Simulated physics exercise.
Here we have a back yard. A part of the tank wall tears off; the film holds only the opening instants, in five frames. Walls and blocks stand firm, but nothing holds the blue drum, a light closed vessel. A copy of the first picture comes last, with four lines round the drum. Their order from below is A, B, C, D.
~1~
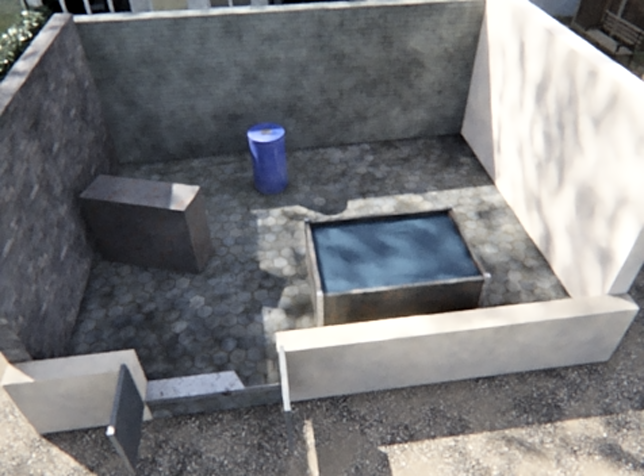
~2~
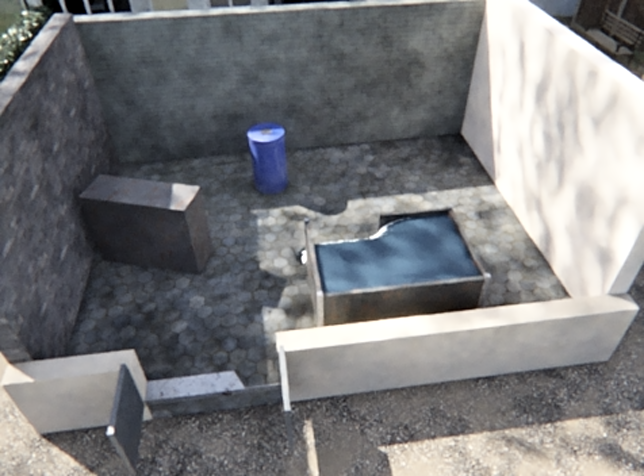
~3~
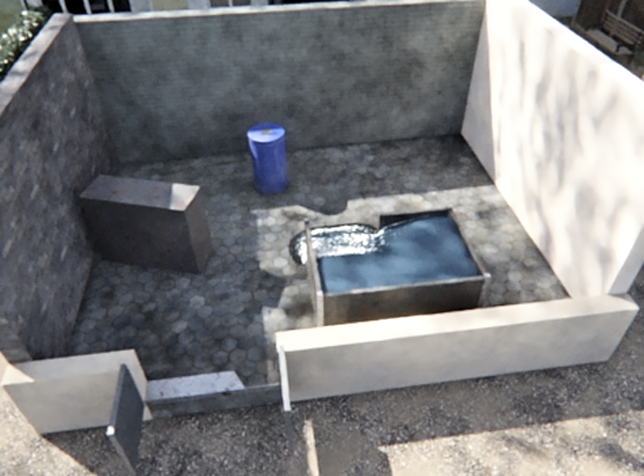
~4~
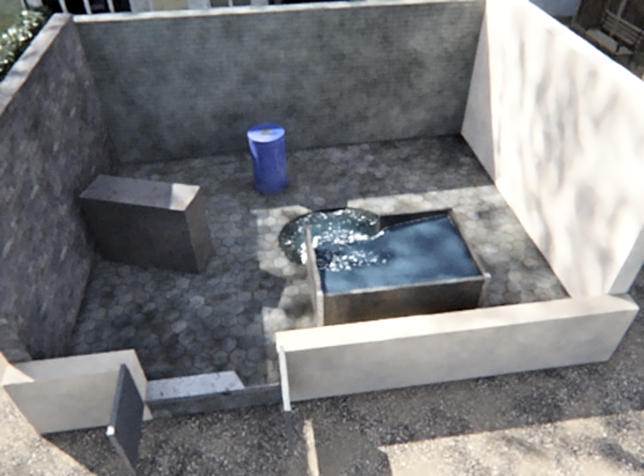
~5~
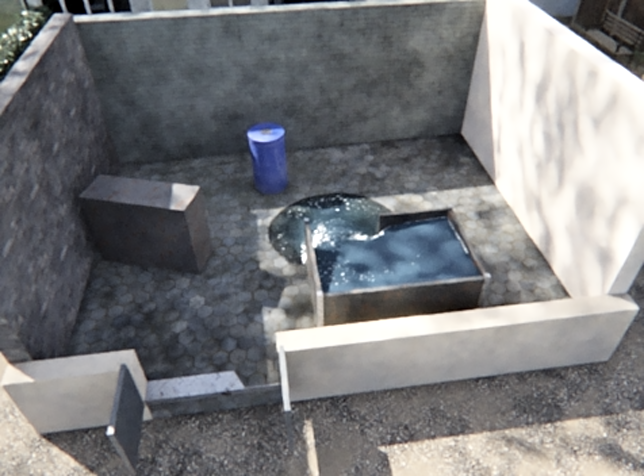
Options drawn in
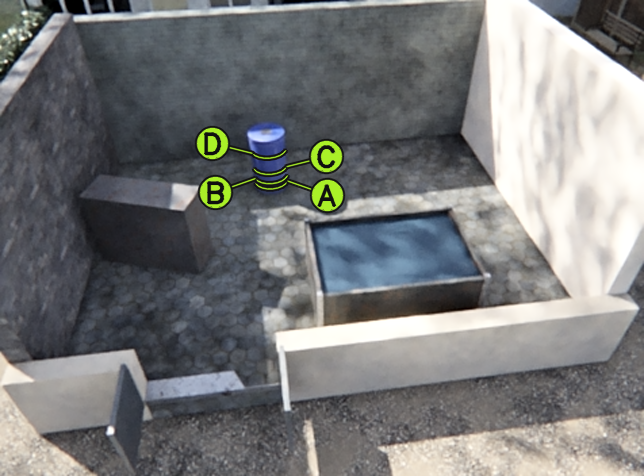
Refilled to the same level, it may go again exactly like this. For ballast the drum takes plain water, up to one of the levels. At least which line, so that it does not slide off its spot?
C.
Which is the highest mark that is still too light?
That is mark B.
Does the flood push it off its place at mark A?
Yes.
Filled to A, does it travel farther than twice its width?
Yes.
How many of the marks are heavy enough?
Two of them.
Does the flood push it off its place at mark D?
No, not at all.
On the marked copy, A at (272, 188); B at (272, 183); C at (271, 174); D at (269, 158); from the bottom up A, B, C, D.
If A is chosen, it is pushed about 4 times its own width away.
If B is chosen, it is pushed about its own width away.
If C is chosen, it does not move.
If D is chosen, it does not move.
